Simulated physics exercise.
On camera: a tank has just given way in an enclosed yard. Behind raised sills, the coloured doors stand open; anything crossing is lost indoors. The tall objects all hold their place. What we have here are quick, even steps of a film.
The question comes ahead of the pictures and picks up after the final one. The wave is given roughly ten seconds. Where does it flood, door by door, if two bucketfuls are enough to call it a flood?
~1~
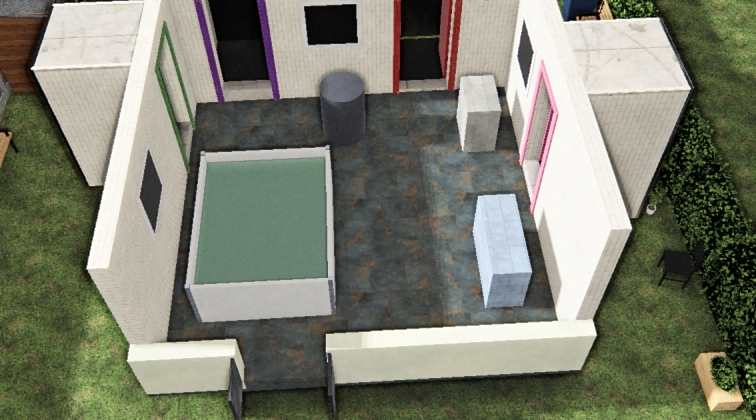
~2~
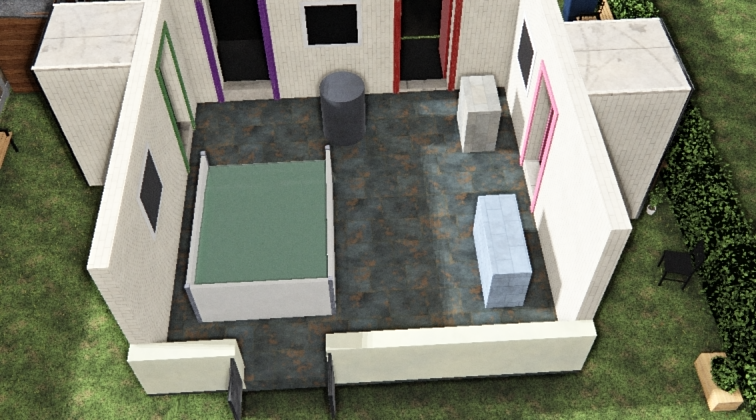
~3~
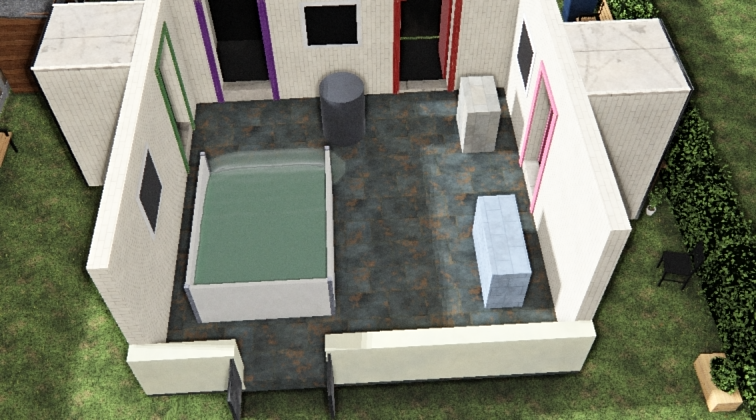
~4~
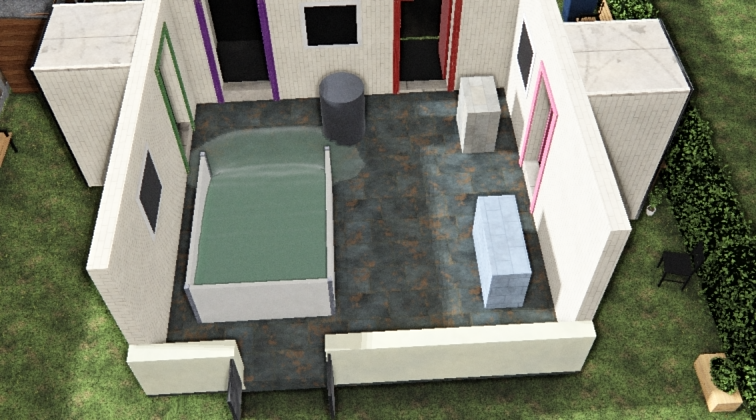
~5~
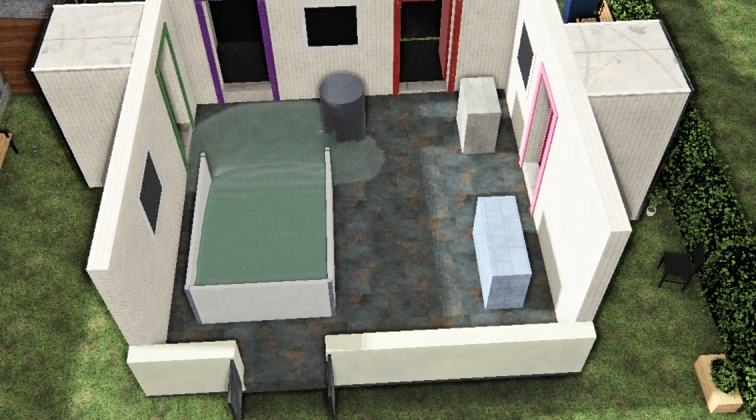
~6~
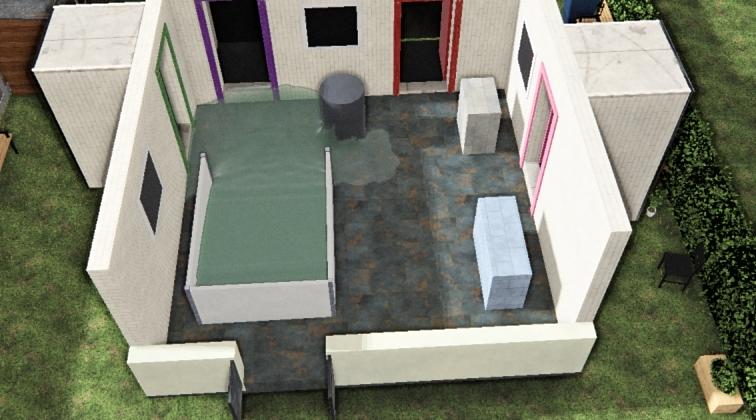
At the purple door it floods; at the green door it floods; at the pink door it does not flood; at the red door it floods.
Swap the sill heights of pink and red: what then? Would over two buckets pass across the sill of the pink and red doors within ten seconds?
With the sills traded, the pink door overflows the limit and the red door stays within it.
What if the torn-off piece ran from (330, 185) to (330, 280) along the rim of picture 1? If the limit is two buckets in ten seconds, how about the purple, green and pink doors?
Here's how it goes: The purple door misses the threshold, then the green door misses the threshold, then the pink door crosses the threshold.
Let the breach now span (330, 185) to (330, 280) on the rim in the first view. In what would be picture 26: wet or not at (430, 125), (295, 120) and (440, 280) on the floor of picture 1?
Submerged, unwetted, submerged.
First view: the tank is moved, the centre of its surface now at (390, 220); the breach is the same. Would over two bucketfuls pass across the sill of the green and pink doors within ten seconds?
The green door overshoots the limit, while the pink door falls short.
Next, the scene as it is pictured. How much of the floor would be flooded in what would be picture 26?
Close to 65 %.
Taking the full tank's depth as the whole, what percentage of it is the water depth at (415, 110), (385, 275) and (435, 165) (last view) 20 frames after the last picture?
Estimate: 8, 0, 12 %.
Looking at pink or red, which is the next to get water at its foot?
That would be the door marked red.
A moment on, water covers 35 % of the floor; the purple door over two buckets in, the green door wet at the sill, nothing in, the pink door not reached, the red door wet at the sill, nothing in.
Next, water covers 50 % of the floor; the purple door far over two buckets in, the green door over two buckets in, the pink door not reached, the red door wet at the sill, nothing in.
Then, water covers 65 % of the floor; the purple door far over two buckets in, the green door far over two buckets in, the pink door wet at the sill, nothing in, the red door under two buckets in.
Later, water covers 95 % of the floor; the purple door far over two buckets in, the green door far over two buckets in, the pink door under two buckets in, the red door over two buckets in.
In the end, water covers 100 % of the floor; the purple door far over two buckets in, the green door far over two buckets in, the pink door under two buckets in, the red door over two buckets in.
